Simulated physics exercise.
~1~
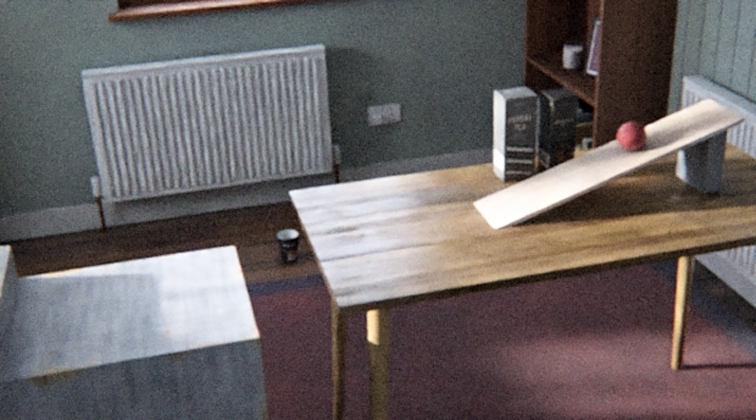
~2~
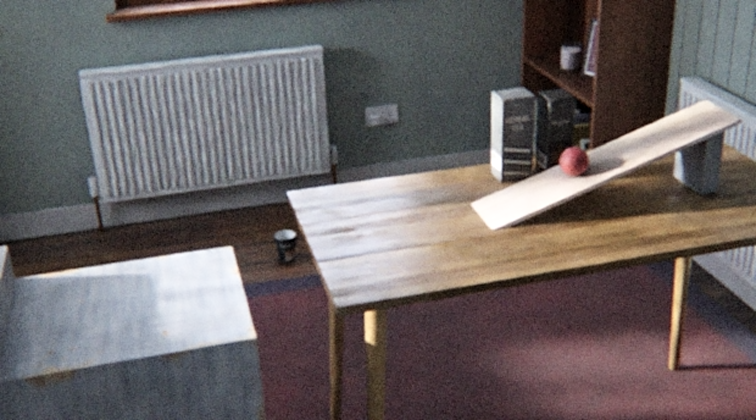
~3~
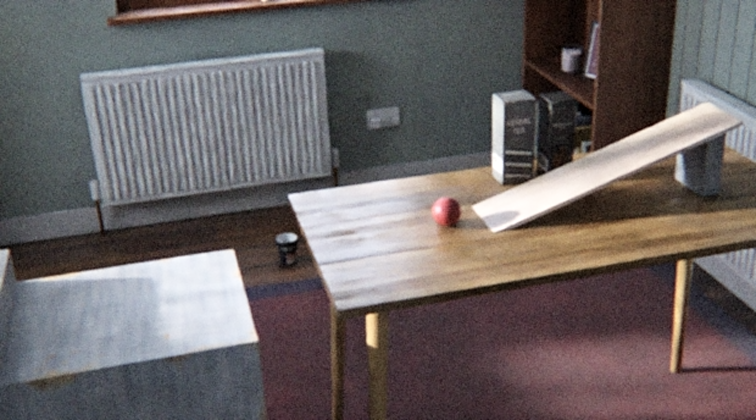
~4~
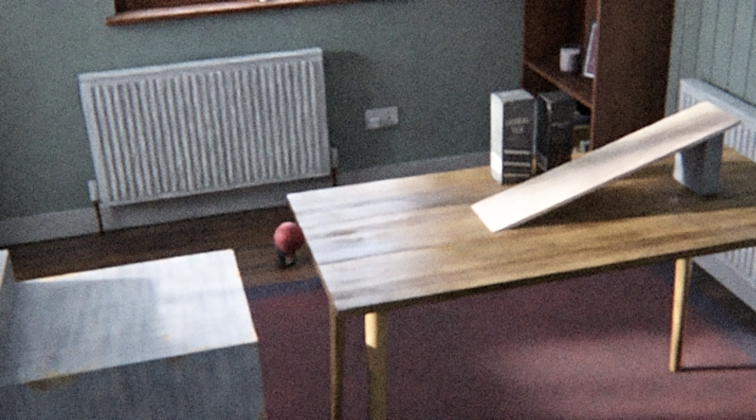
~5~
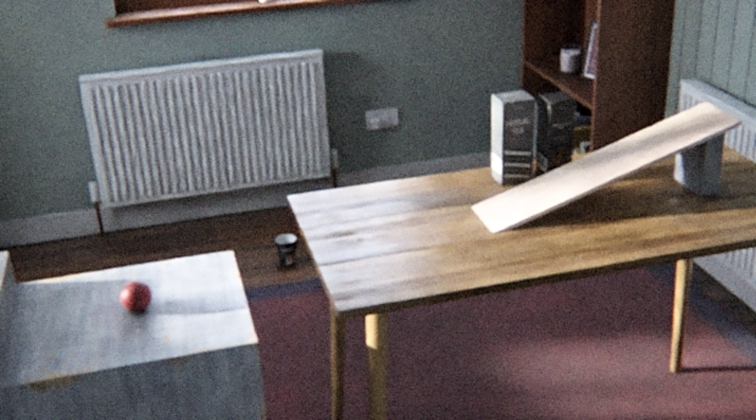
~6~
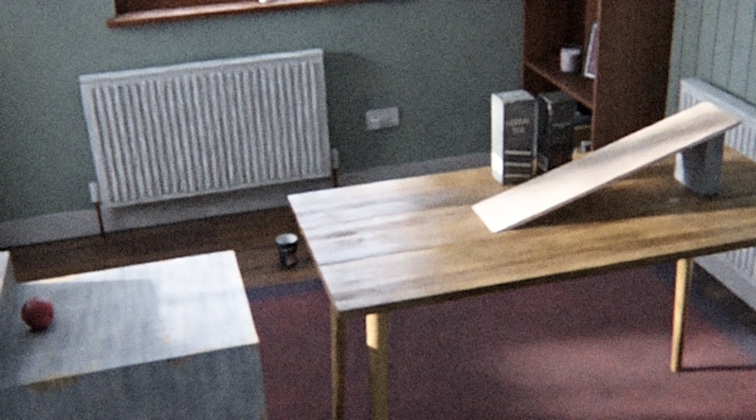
The clip opens on a red ball partway up a pale ramp, which is propped on a wooden table with a black carton and a grey carton standing behind it. The ball rolls down the slope to the left, leaves the foot of the ramp and continues across the tabletop. It passes the table's left edge and travels through the air over the gap. It clears the gap and is next seen on the lower, pale top at the left. It moves farther left and is last seen near that top's far end, while both cartons still stand in place.
